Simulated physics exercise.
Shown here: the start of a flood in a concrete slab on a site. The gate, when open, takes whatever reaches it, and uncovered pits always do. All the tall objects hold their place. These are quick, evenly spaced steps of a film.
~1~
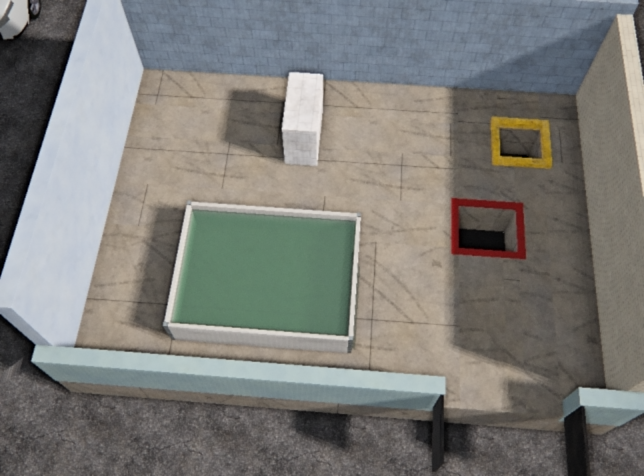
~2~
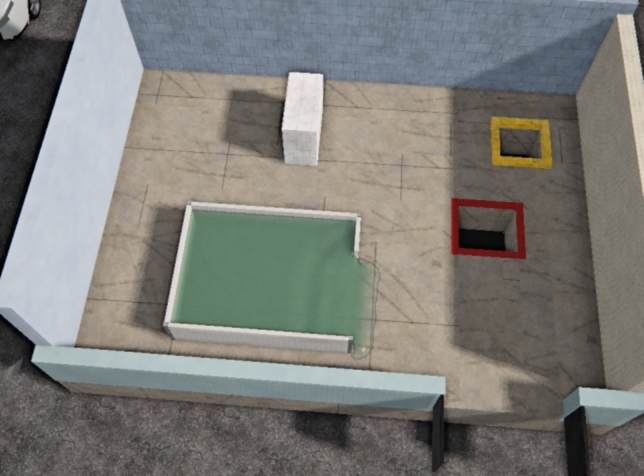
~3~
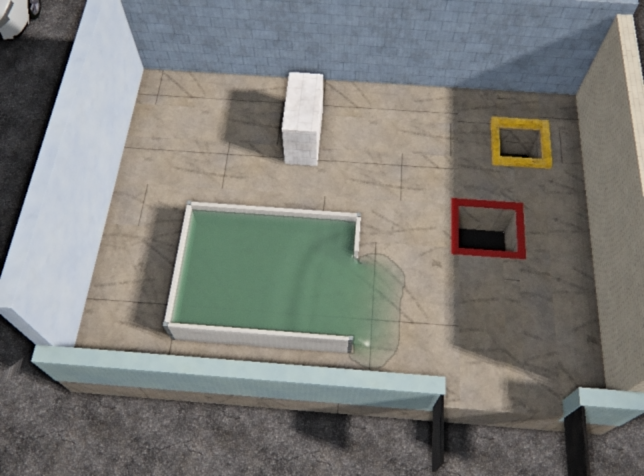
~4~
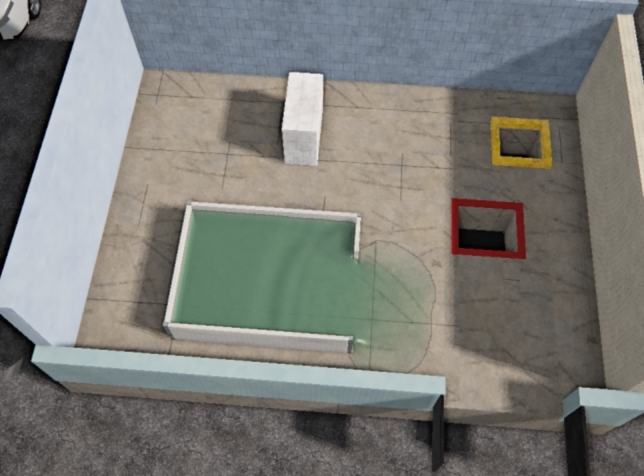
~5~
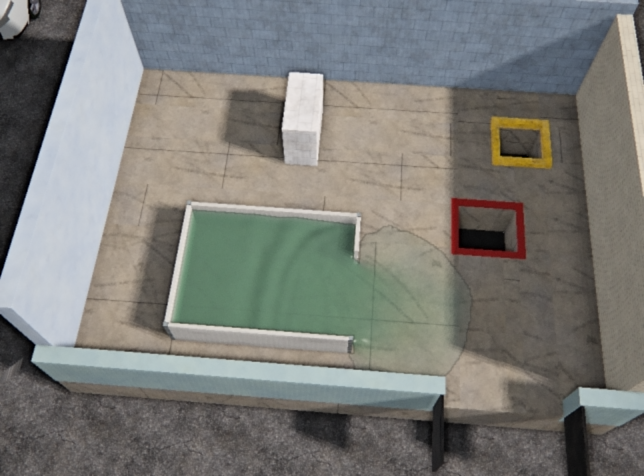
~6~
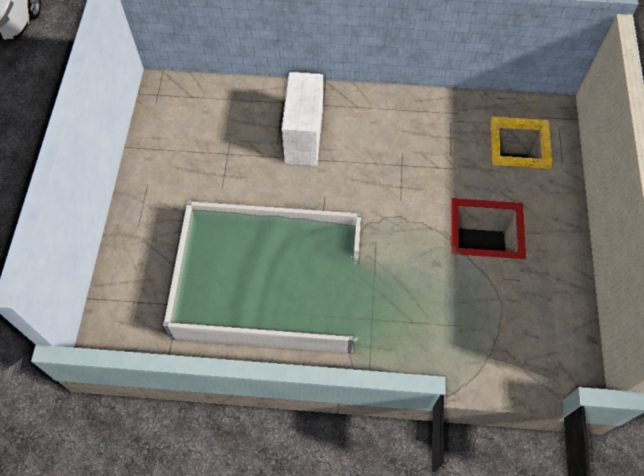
Green water pouring through a gap in the right side of a low white-walled tank, spreading rightward across a walled floor.
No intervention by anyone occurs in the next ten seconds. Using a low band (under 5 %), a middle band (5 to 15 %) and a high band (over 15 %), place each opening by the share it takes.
The gate is in the high band; the yellow pit is in the low band; the red pit is in the high band.
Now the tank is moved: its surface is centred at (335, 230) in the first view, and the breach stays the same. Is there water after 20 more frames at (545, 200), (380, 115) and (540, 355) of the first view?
Well, first one got wet, second one stays dry, third one got wet.
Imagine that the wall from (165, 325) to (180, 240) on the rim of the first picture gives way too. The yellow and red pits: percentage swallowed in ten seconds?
Per cent: Yellow 0, red 6.
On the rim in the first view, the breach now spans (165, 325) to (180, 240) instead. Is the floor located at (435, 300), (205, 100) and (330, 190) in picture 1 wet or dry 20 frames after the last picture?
Unsoaked, then soaked, then unsoaked.
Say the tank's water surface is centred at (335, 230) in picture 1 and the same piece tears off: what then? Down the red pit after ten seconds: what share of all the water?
I'd put the red pit at 25 per cent of the whole.
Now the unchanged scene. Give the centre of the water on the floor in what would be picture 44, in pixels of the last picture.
I'd say around (403, 269).
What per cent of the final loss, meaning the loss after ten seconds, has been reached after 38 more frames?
Result, approximate: 65 per cent.
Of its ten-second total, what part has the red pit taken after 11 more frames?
Around 10 in a hundred.
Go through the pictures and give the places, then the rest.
In the first picture, the open tank at (266, 270) is whole and still.
In the second picture, the front is at (368, 265), out from the gap at (351, 302).
In the third picture, water pours out at (351, 303) and has run to (379, 361).
In the fourth picture, the front is at (428, 283), out from the gap at (351, 304).
In the fifth picture, the front is at (463, 289), out from the gap at (351, 304).
In the sixth picture, water pours out at (351, 304) and has run to (494, 302).
A moment on, water covers 25 % of the floor; the gate 0 %, the yellow pit 0 %, the red pit 1 %.
Next, water covers 25 % of the floor; the gate 3 %, the yellow pit 0 %, the red pit 2 %.
Then, water covers 30 % of the floor; the gate 8 %, the yellow pit 0 %, the red pit 5 %.
Later, water covers 50 % of the floor; the gate 16 %, the yellow pit 1 %, the red pit 12 %.
In the end, water covers 75 % of the floor; the gate 24 %, the yellow pit 1 %, the red pit 19 %.
